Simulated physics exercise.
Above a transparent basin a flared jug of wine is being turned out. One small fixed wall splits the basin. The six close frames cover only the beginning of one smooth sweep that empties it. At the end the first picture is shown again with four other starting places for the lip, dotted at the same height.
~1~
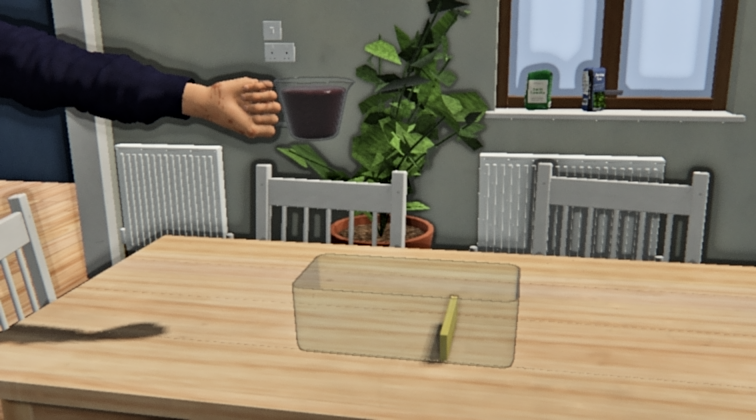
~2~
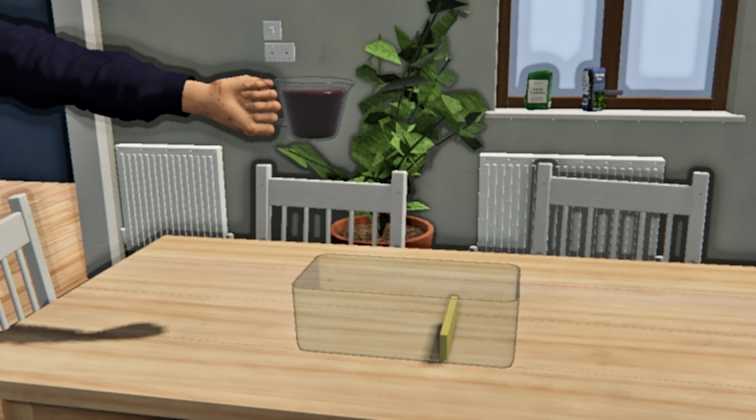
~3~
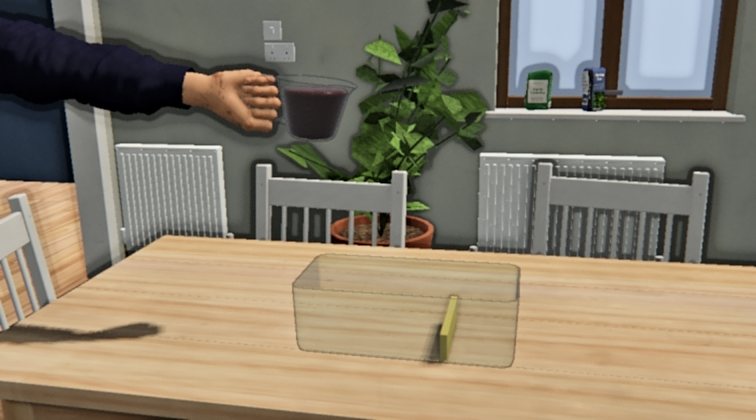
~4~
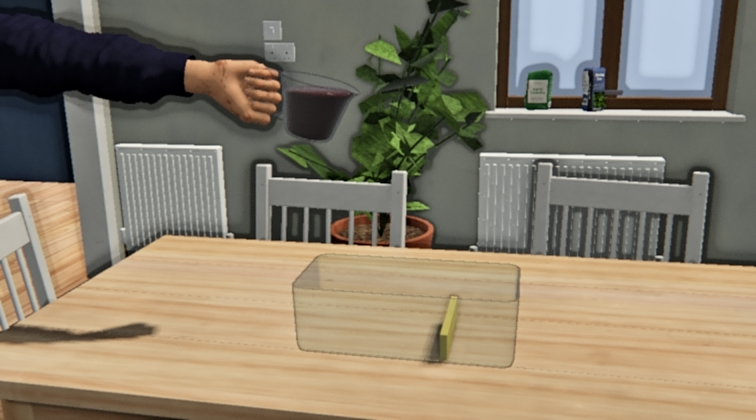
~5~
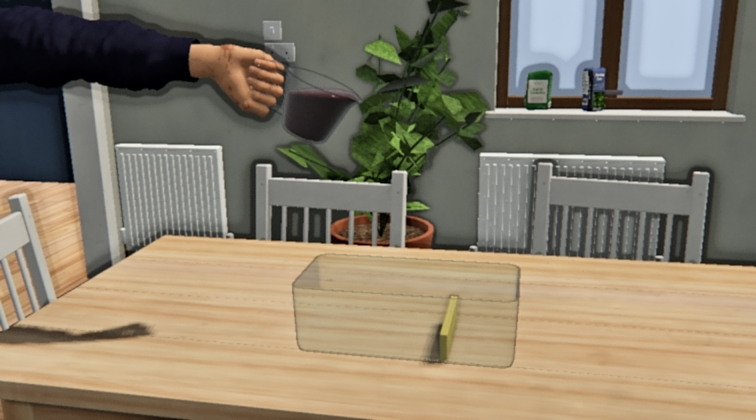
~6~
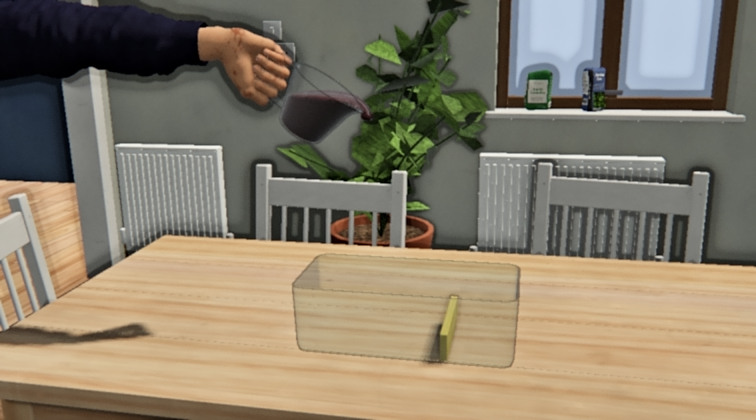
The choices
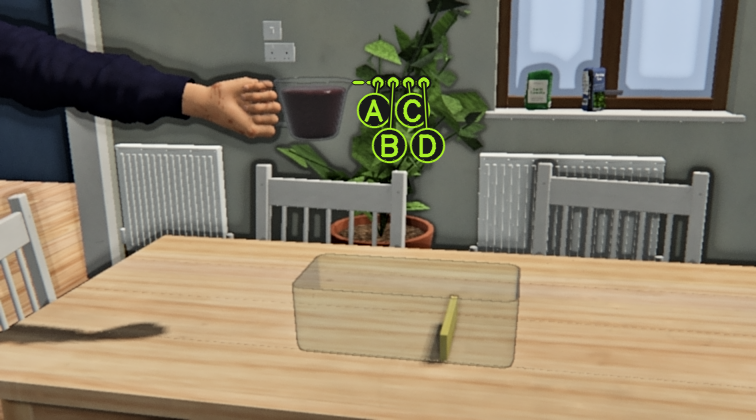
In a dining room, a hand gradually tilts a flared container of dark red liquid rightward.
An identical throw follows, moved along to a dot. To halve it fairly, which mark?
Go for B.
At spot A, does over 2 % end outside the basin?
Yes, it does.
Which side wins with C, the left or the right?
The right side.
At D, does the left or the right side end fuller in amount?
The right one.
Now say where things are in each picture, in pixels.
Upright, lip at (354, 82); basin from (298, 348) to (514, 366); top of the wall at (449, 314); nothing has left yet, in the first picture.
Upright, lip at (355, 83); nothing has left yet, in the second picture.
Tipped about 6°, lip at (357, 87); nothing has left yet, in the third picture.
Tipped about 14°, lip at (359, 93); nothing has left yet, in the fourth picture.
Tipped about 24°, lip at (361, 102); wine is over the lip, down to (361, 102), in the fifth picture.
Tipped about 35°, lip at (362, 112); wine is over the lip, down to (369, 118), in the sixth picture.
On the marked copy, A at (377, 82); B at (393, 82); C at (408, 82); D at (423, 82).
If A is chosen, about 83 % ends left of the wall and 10 % right of it; 7 % is lost outside.
If B is chosen, about 53 % ends left of the wall and 42 % right of it; 5 % is lost outside.
If C is chosen, about 15 % ends left of the wall and 81 % right of it; 4 % is lost outside.
If D is chosen, about 17 % ends left of the wall and 76 % right of it; 7 % is lost outside.
